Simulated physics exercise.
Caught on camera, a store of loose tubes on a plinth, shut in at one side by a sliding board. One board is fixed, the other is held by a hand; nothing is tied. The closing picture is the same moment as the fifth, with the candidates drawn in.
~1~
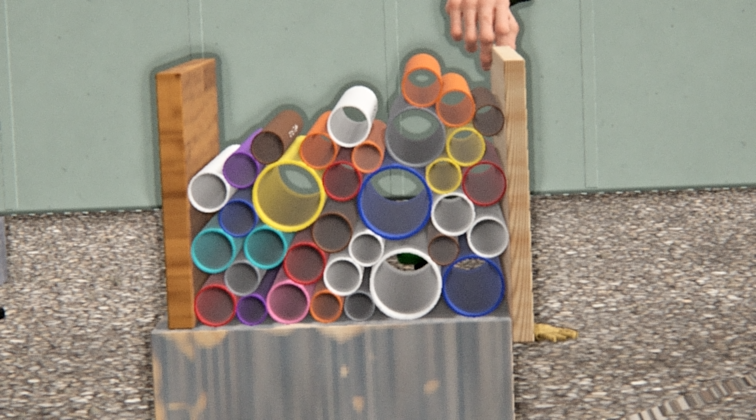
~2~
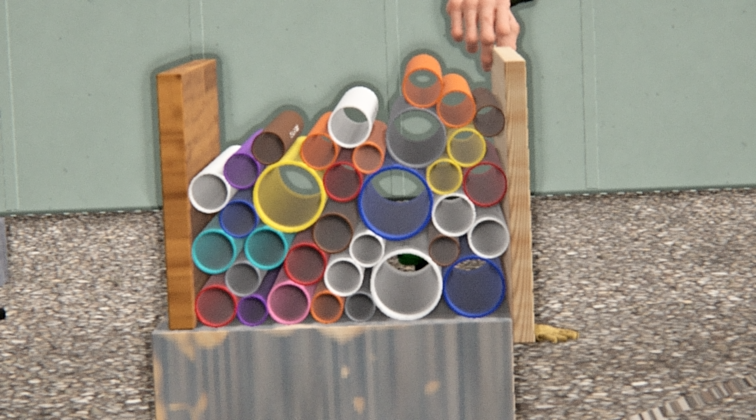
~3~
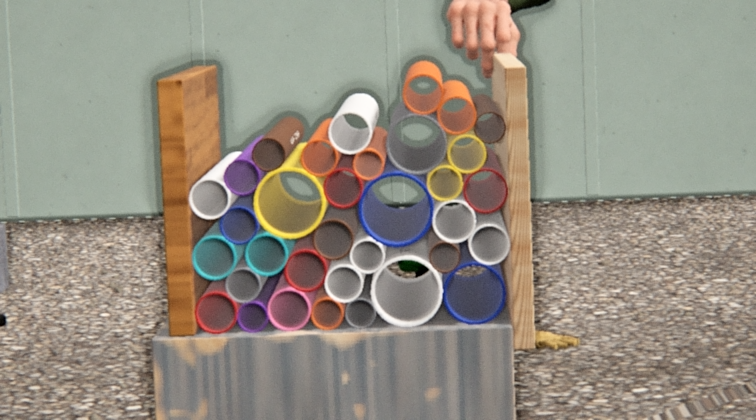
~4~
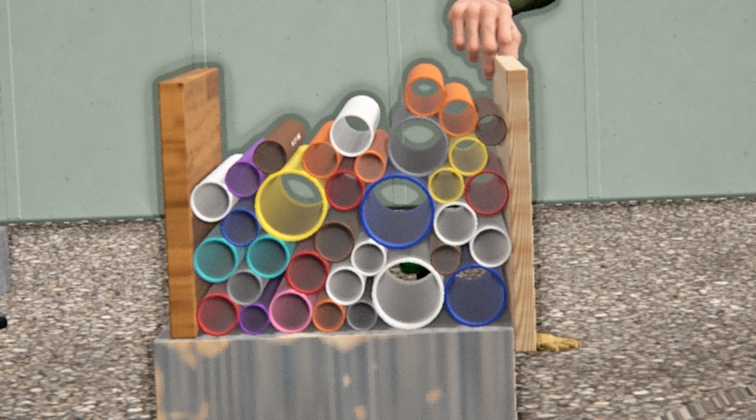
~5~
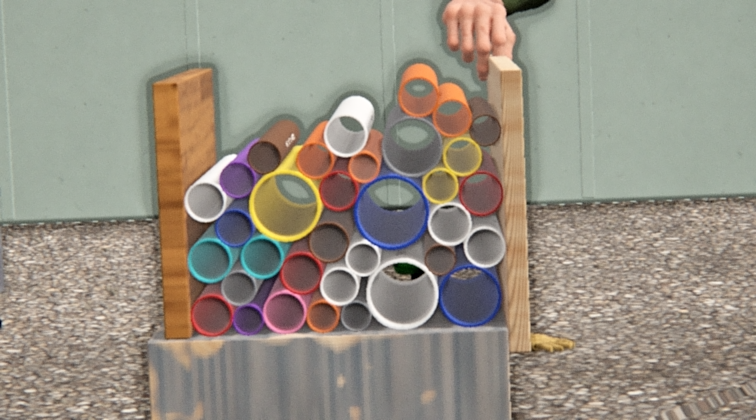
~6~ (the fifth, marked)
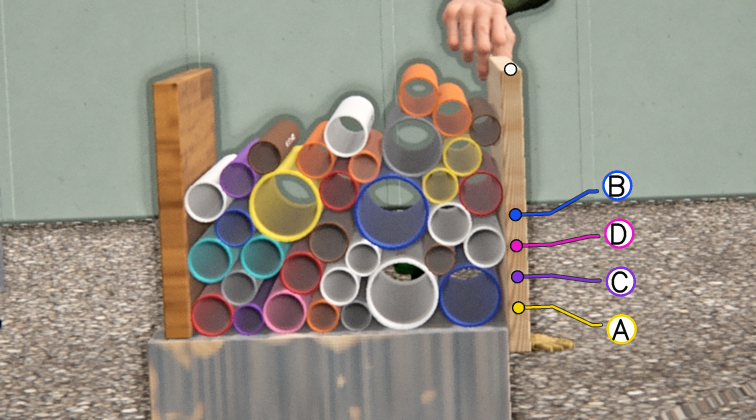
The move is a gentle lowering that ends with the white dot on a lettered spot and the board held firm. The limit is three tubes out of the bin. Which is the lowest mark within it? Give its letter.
The lowest mark that will do is B.
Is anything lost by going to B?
Yes.
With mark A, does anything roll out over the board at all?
Yes, at A.
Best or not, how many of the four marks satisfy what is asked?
One of them.
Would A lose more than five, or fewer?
More than five.
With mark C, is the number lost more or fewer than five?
It loses more than five.
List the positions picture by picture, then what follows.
In the first frame, a yellow tube (288, 196); a brown tube (489, 120); an orange tube (455, 108).
In the second frame, an orange tube (456, 108); side board (511, 181).
In the third frame, a red tube (216, 313); a white tube (406, 291).
In the fourth frame, a brown tube (334, 242).
In the fifth frame, a yellow tube (285, 206); a brown tube (485, 130); an orange tube (452, 118).
On the marked copy, A at (519, 308); B at (516, 215); C at (518, 277); D at (517, 246); the white dot at (511, 69).
With B. Early on, top of the board (501, 137).
Further on, top of the board (504, 212).
At the end, top of the board (504, 214), three out over the board.
As for the rest, A more than three out over the board; C more than three out over the board; D more than three out over the board.
